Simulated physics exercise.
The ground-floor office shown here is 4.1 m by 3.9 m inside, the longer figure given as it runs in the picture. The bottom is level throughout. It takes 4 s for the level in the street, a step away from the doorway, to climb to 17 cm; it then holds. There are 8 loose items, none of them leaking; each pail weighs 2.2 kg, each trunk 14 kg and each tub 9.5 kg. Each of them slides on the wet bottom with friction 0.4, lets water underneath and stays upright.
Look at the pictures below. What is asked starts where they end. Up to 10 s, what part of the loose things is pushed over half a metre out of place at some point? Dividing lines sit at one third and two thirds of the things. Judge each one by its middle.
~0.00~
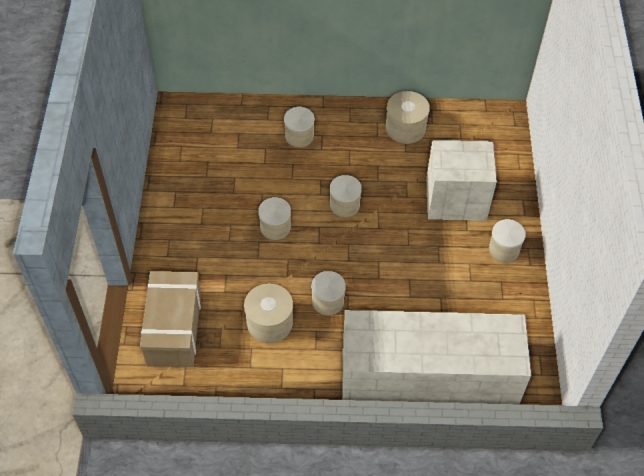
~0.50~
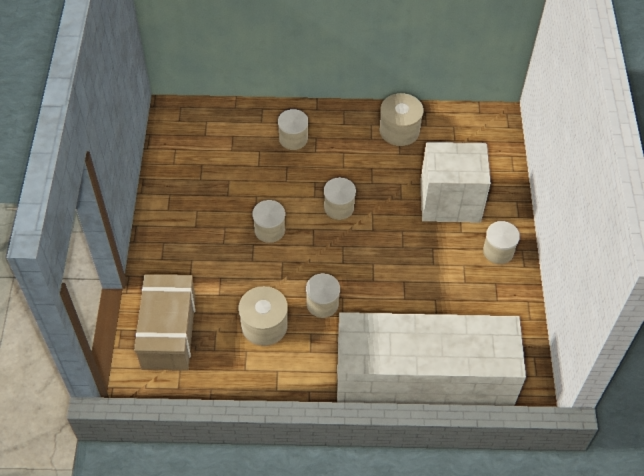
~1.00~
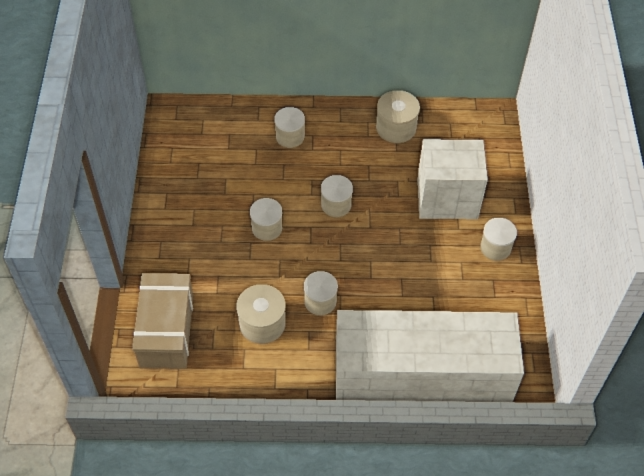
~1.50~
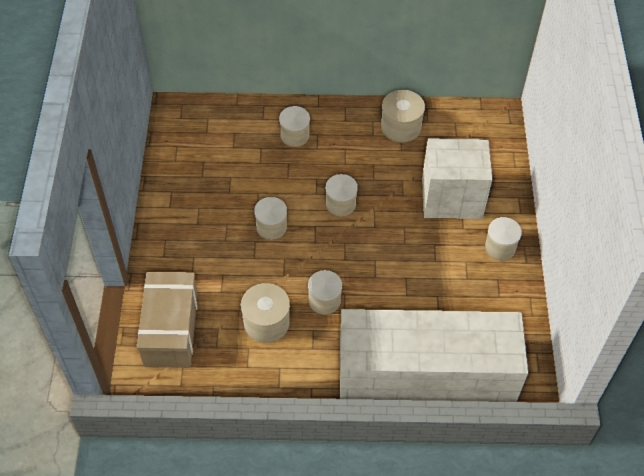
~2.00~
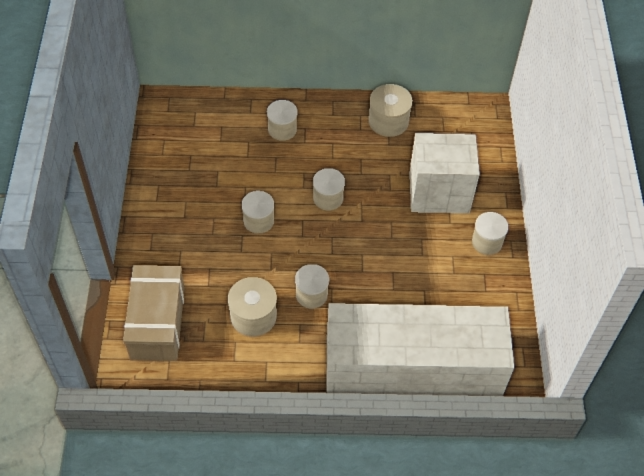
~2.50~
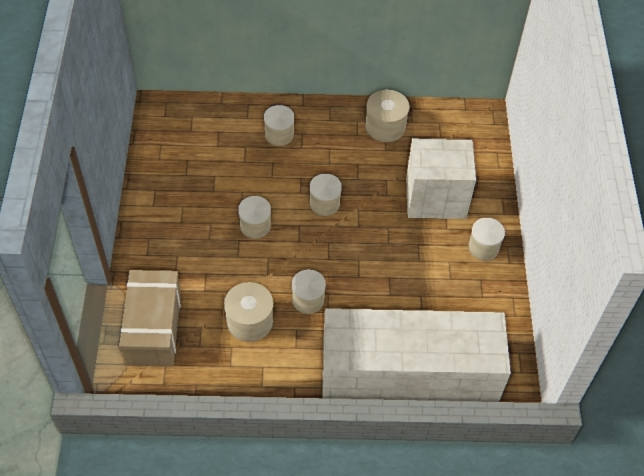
My call: Two thirds or more of them.
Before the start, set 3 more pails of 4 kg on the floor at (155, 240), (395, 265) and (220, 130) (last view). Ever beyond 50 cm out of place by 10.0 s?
Respectively, lower, higher and lower.
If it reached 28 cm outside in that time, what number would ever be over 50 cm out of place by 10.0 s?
8.
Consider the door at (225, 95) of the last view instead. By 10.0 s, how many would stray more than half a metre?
The answer would then be 6.
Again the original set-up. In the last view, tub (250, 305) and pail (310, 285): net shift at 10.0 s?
Shifts: 200 cm / 250 cm.
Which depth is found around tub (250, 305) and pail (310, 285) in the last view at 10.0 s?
Depth approx. 6 cm / 7 cm.
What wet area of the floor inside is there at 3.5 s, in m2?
I'd estimate close to 1.5 m2.
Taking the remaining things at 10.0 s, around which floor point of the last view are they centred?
It works out to somewhere near (395, 141) on the floor.
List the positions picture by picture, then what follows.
A pail at (299, 118) rests on the ground; a trunk at (170, 309) rests on the ground; water covers 0.0 m2; 0 of 8 have shifted, in the first frame.
A pail at (293, 121), on the bottom; a trunk at (164, 312) rests on the ground; water covers 0.0 m2; 0 of 8 have shifted, in the second frame.
A pail at (290, 119) rests on the ground; a trunk at (162, 311) rests on the ground; 0.0 m2 under water; 0 of 8 have shifted, in the third frame.
A pail at (295, 118), on the bottom; a trunk at (166, 309), on the bottom; water covers 0.0 m2; 0 of 8 have shifted, in the fourth frame.
A pail at (282, 112), on the bottom; a trunk at (153, 303), on the bottom; water covers 0.0 m2; 0 of 8 have shifted, in the fifth frame.
A pail at (279, 117), on the bottom; a trunk at (149, 308) rests on the ground; water covers 0.3 m2; 0 of 8 have shifted, in the sixth frame.
After 3.5 s 0 of 8 are over 50 cm from their spots; 0 afloat.
After 4.5 s 1 of 8 are over 50 cm from their spots; 0 afloat.
After 7.0 s 5 of 8 are over 50 cm from their spots; 3 afloat.
After 10.0 s 7 of 8 are over 50 cm from their spots, and 7 have been at some point; 7 afloat.
